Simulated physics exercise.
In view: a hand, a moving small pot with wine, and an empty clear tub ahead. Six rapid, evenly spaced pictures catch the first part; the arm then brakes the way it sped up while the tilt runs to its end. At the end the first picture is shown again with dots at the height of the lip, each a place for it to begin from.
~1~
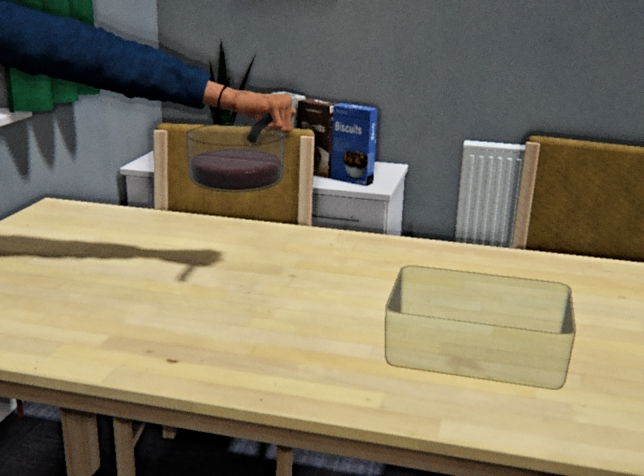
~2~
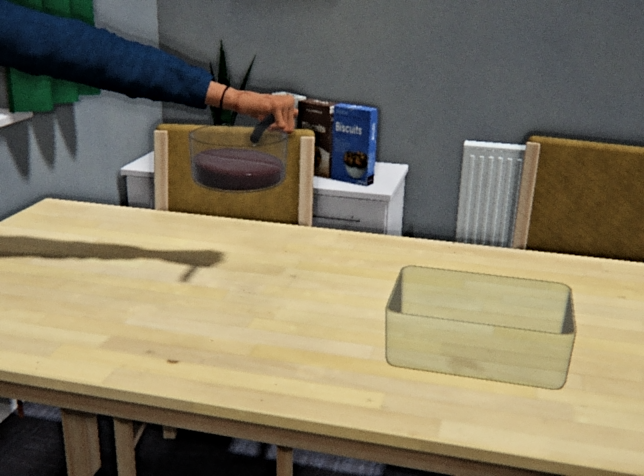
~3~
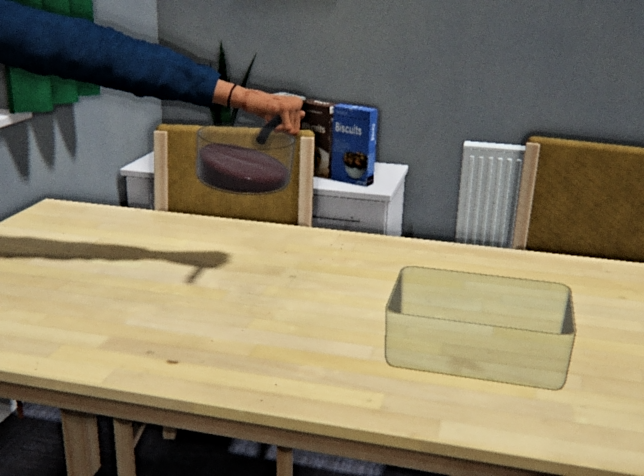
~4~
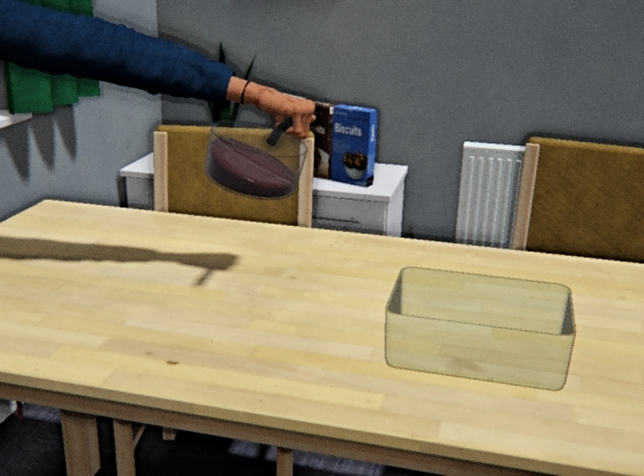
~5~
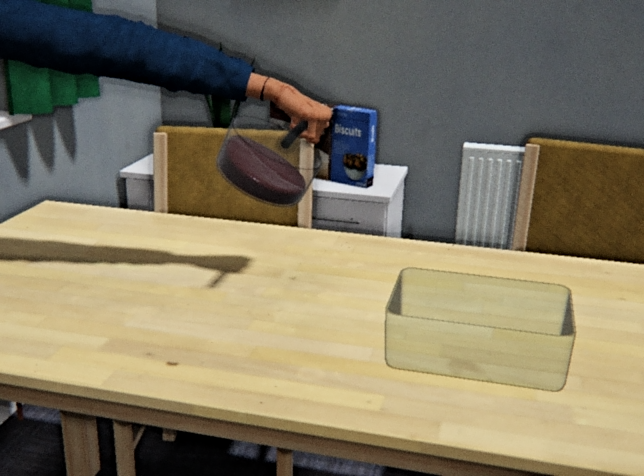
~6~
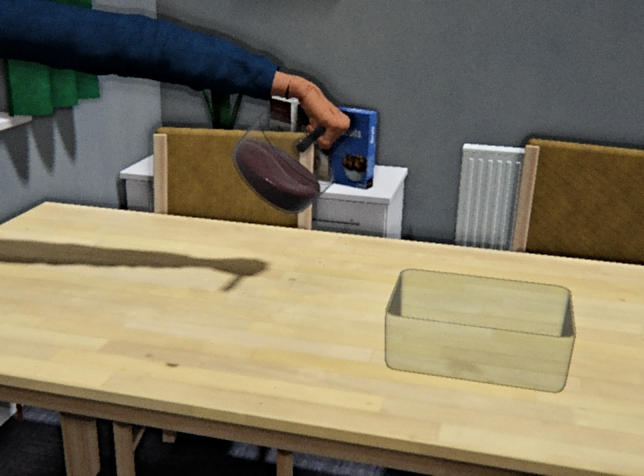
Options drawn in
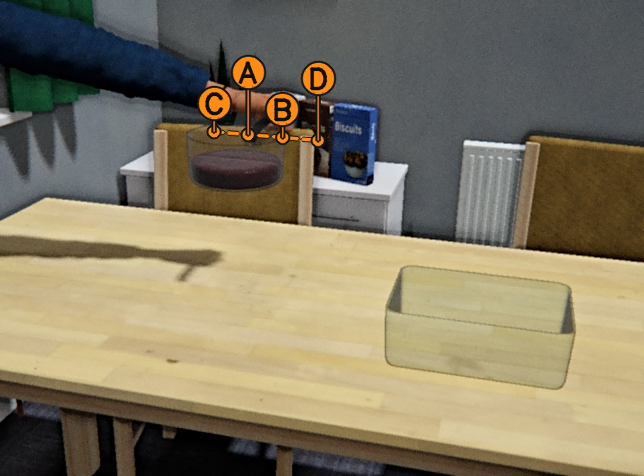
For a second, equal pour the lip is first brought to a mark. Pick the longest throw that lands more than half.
Choose A.
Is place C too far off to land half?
Yes, that goes wrong.
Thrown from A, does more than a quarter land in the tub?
Yes.
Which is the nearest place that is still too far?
The answer is C.
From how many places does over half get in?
Three of them.
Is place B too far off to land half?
No, not at all.
On the marked copy, A at (248, 134); B at (282, 137); C at (214, 131); D at (318, 140).
For place A, about 63 % lands in the tub, 25 % falls short and 12 % goes beside or beyond.
For place B, about 78 % lands in the tub, 6 % falls short and 16 % goes beside or beyond.
For place C, about 12 % lands in the tub, 85 % falls short and 3 % goes beside or beyond.
For place D, about 71 % lands in the tub, 5 % falls short and 24 % goes beside or beyond.
